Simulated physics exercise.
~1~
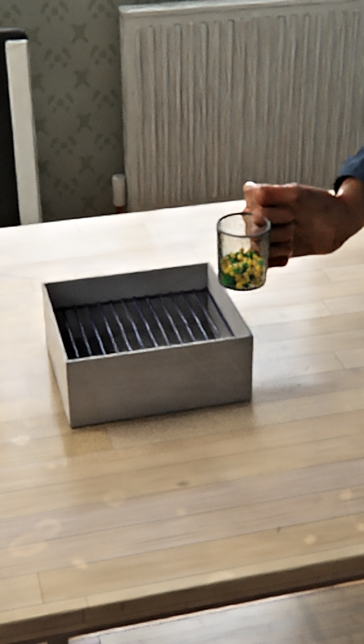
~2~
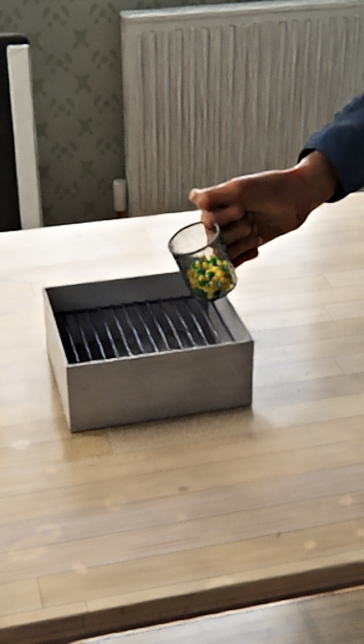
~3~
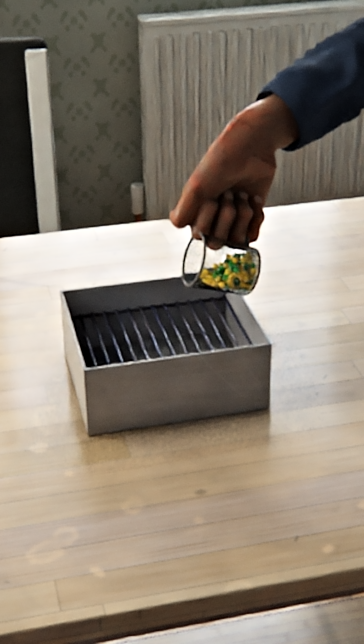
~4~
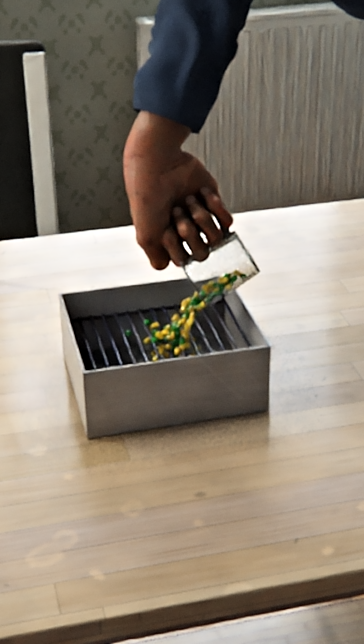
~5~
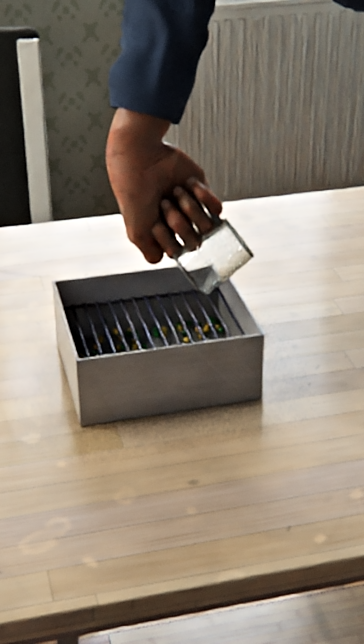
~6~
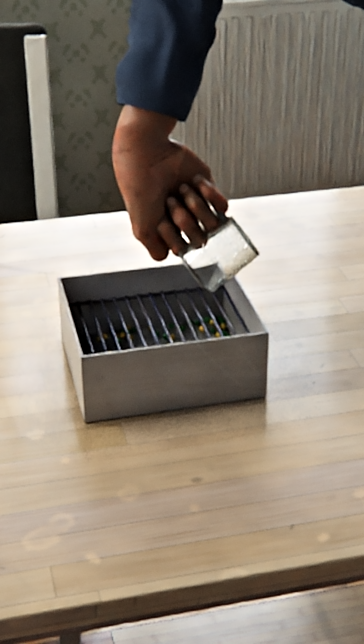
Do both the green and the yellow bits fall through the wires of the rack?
Yes, the green bits and the yellow bits both fall between the wires, and the rack holds back neither colour.
